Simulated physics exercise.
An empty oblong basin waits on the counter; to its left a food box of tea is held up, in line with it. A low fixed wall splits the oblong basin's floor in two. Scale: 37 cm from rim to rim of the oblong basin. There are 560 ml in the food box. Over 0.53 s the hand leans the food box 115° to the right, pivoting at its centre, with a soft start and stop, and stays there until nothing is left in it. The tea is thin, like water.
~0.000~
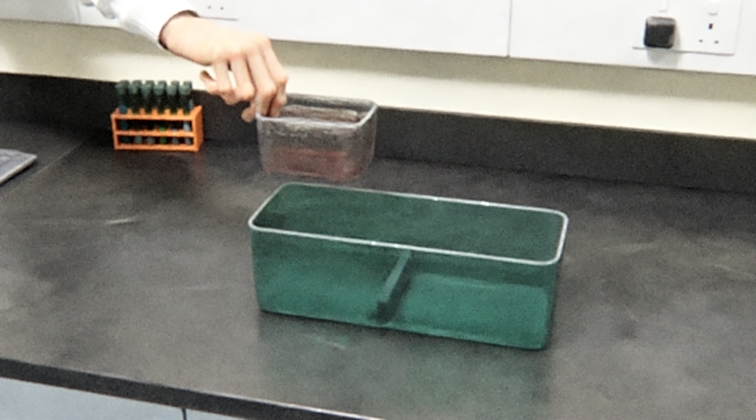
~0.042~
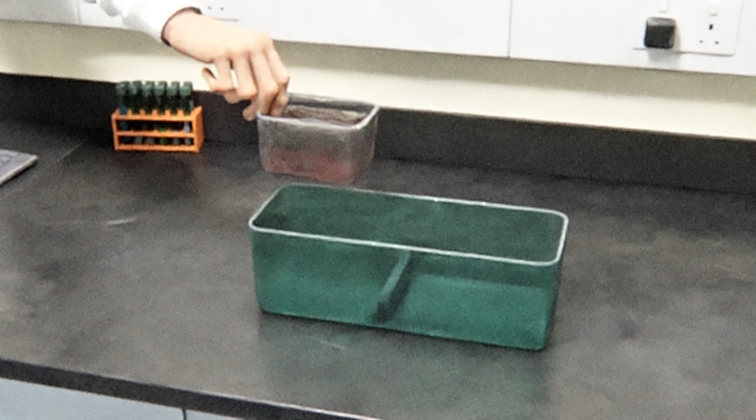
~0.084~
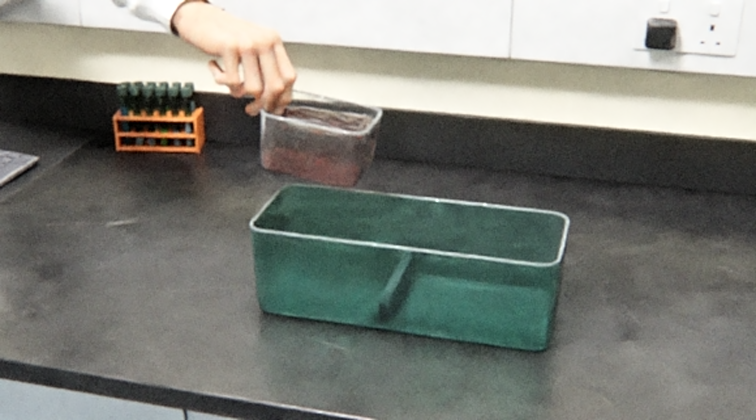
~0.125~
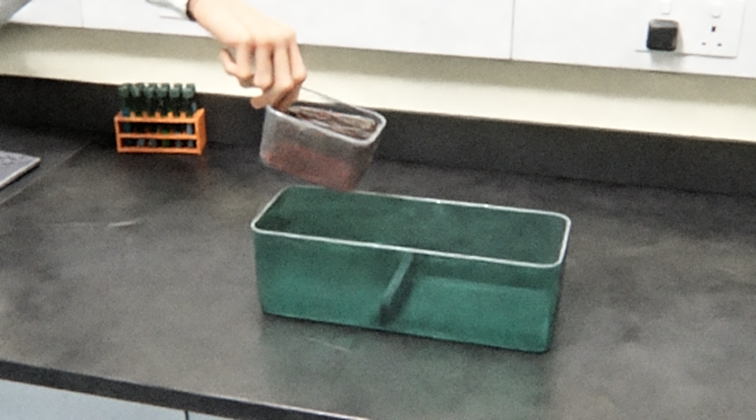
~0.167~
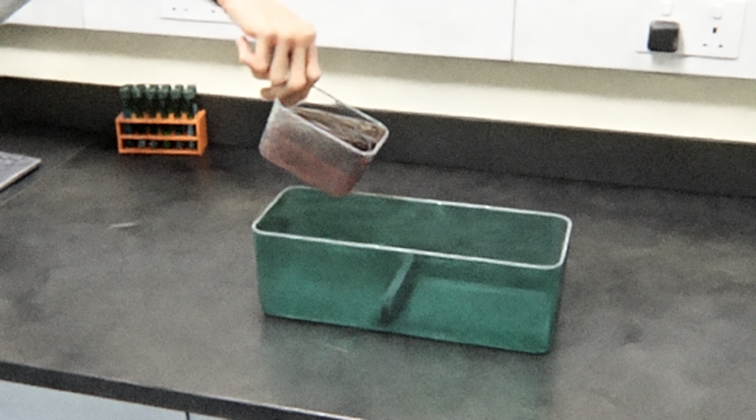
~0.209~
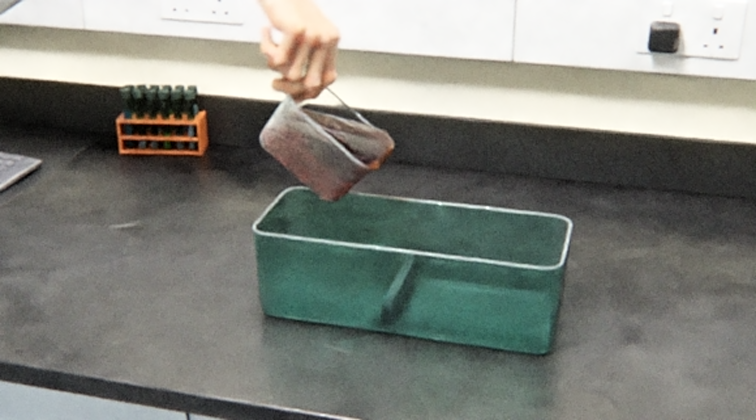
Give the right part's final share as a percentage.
Roughly 58 per cent is past the wall.
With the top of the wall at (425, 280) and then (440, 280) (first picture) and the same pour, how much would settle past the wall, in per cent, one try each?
In turn about 20 and 20 per cent.
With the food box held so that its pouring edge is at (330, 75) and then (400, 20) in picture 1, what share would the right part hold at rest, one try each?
In turn about 25 and 80 per cent.
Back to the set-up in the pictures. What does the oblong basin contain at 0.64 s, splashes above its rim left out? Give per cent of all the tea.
About 96 per cent.
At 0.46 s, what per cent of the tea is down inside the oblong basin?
Near 68 in a hundred.
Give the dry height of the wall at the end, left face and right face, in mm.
Some 22 mm on the left and 20 mm on the right.
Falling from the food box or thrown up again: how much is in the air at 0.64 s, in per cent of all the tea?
Some 3 per cent.
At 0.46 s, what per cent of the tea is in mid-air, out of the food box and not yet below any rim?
About 20 per cent.
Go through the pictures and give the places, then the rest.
In the first picture, tilt 0°; pouring edge (369, 115); surface from (271, 115) to (368, 124); the oblong basin's rim runs from (266, 205) to (562, 239); the wall's top is at (395, 277).
In the second picture, tilt 2°; pouring edge (371, 118); surface from (272, 115) to (369, 125).
In the third picture, tilt 7°; pouring edge (374, 124); surface from (274, 114) to (373, 128).
In the fourth picture, tilt 15°; pouring edge (377, 133); surface from (277, 115) to (376, 131).
In the fifth picture, tilt 26°; pouring edge (380, 145); surface from (278, 117) to (381, 138); 1 per cent is over the edge.
In the sixth picture, tilt 39°; pouring edge (379, 158); surface from (276, 117) to (372, 141); 6 per cent is over the edge.
By 0.46 s the tilt is 109° and 13 per cent is still to pour, 21 is left of the wall and 48 right of it.
By 0.64 s the tilt is 115° and 1 per cent is still to pour, 38 is left of the wall and 58 right of it.
By 0.82 s the tilt is 115° and 0 per cent is still to pour, 40 is left of the wall and 59 right of it.
By 1.03 s the tilt is 115° and 0 per cent is still to pour, 41 is left of the wall and 59 right of it.
At rest 41 per cent lies left of the wall, 58 right of it and 1 outside.
